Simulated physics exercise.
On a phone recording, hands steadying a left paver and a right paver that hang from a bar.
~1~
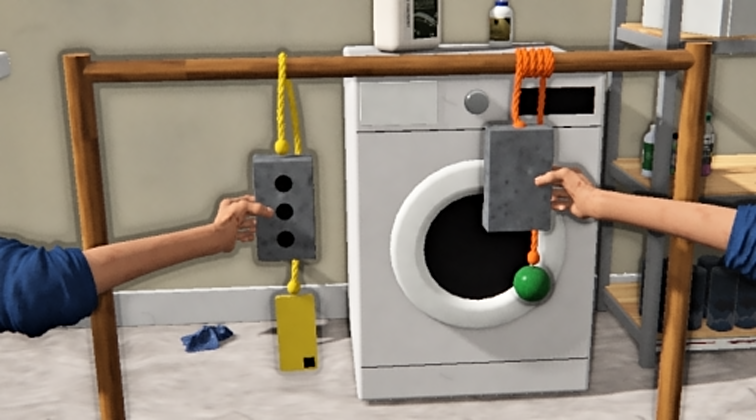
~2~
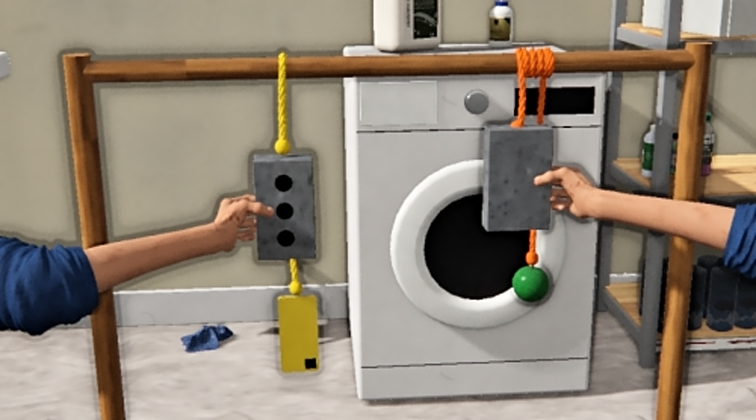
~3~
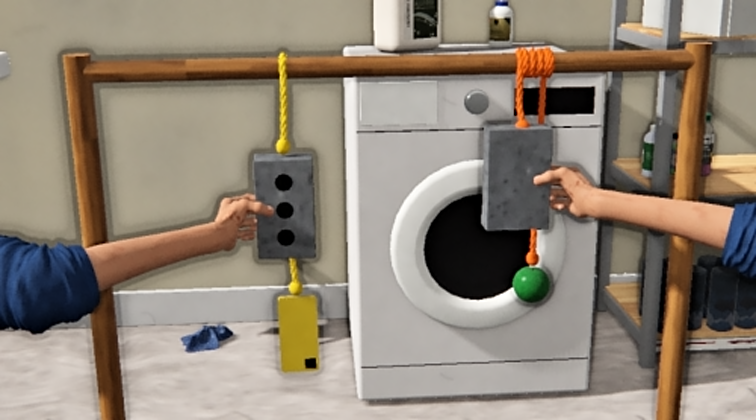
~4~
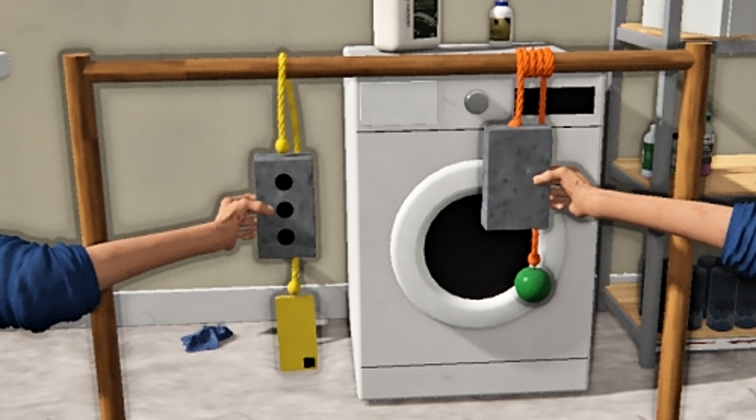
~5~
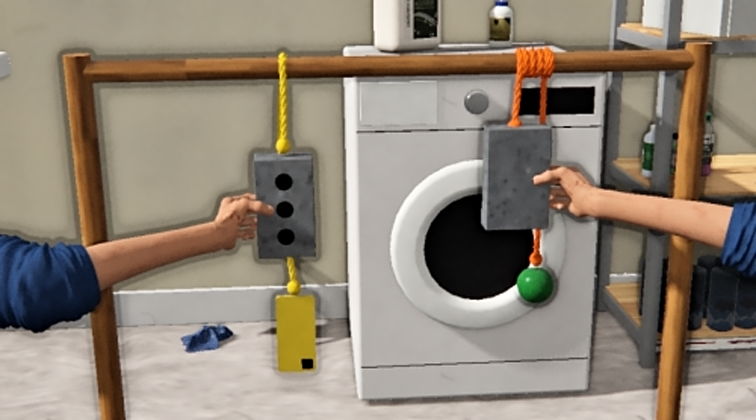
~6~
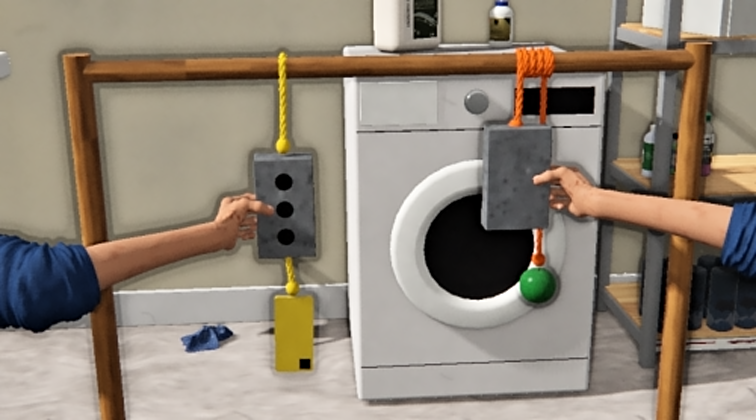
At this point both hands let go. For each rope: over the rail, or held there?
Left paver - over the rail. Right paver - held there.
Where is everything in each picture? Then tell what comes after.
In the first picture, left paver (285, 207); right paver (518, 178); left phone (297, 333); right apple (532, 284).
In the second picture, left paver (285, 207); right paver (517, 178).
In the third picture, left paver (285, 206); right paver (516, 178).
In the fourth picture, left paver (285, 205); right paver (516, 177).
In the fifth picture, left paver (285, 205); right paver (516, 177).
In the sixth picture, left paver (285, 205); right paver (516, 177); left rope only laid over the rail; right rope wound several times round the rail.
Then, 0.40 s after the last picture, left paver dropping near (293, 362); right paver hanging near (518, 184).
Then, 0.74 s after the last picture, left paver on the floor; right paver hanging near (521, 185).
At rest, left paver on the floor; right paver hanging near (521, 185). The left paver pulls its rope through and the right paver stays hanging.
